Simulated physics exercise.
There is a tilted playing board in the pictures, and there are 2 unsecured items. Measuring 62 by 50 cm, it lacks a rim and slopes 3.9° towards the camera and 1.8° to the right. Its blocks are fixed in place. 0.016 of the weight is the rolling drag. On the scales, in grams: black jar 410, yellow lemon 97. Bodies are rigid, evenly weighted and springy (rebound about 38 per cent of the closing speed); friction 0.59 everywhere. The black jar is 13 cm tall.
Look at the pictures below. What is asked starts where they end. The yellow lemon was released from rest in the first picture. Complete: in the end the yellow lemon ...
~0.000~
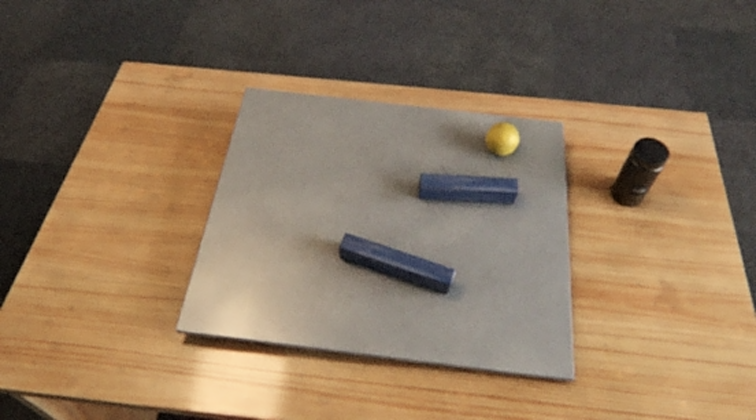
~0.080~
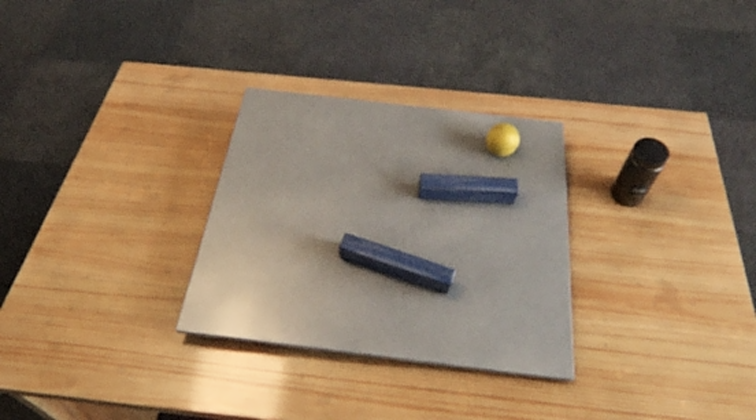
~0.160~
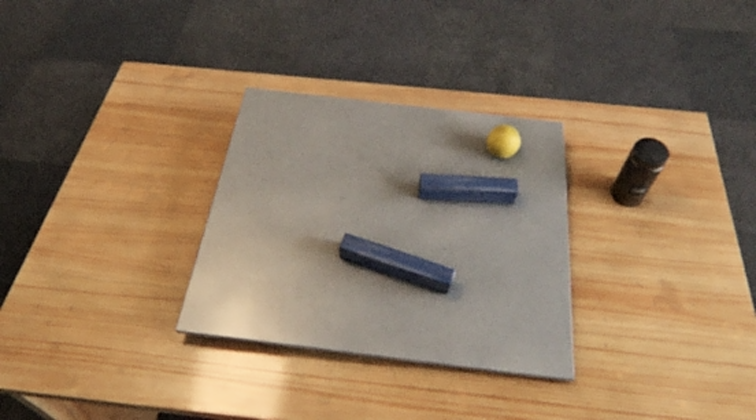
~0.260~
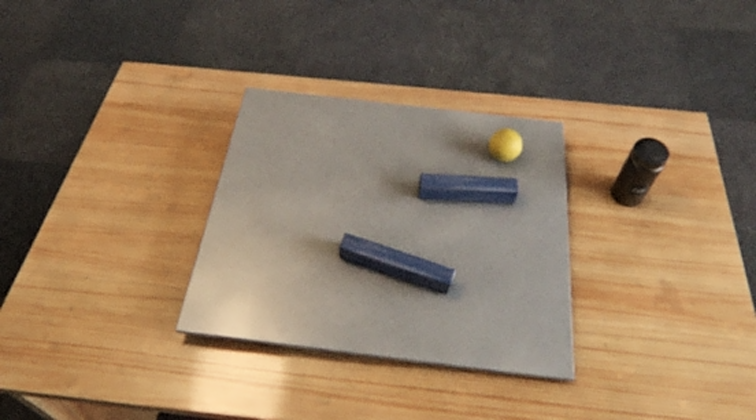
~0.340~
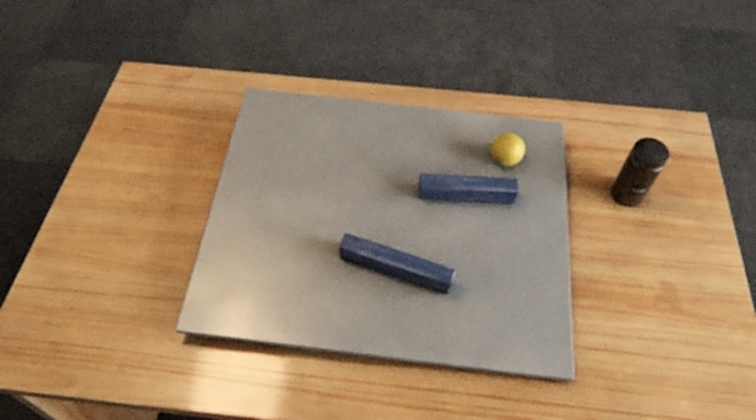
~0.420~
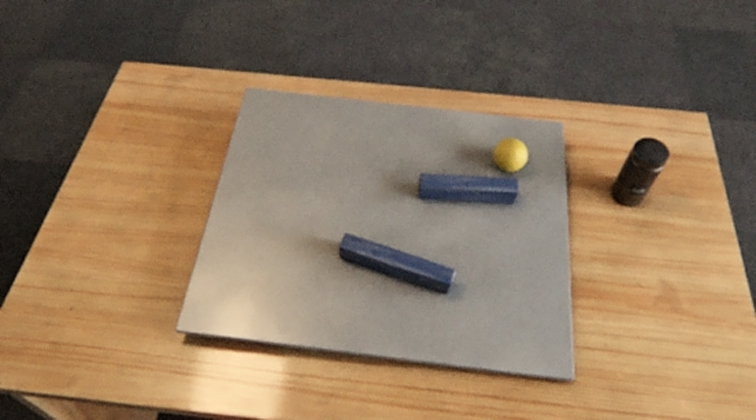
In the end the yellow lemon rolls off the right.
By 0.92 s, 35 cm of board to the near edge; yellow lemon near (536, 174).
By 1.42 s, it has gone over the right edge; yellow lemon near (582, 230).
By 1.62 s, it has gone over the right edge; yellow lemon near (616, 270).
When it is over (1.8 s), it has gone over the right edge; black jar within 8 cm of the start.
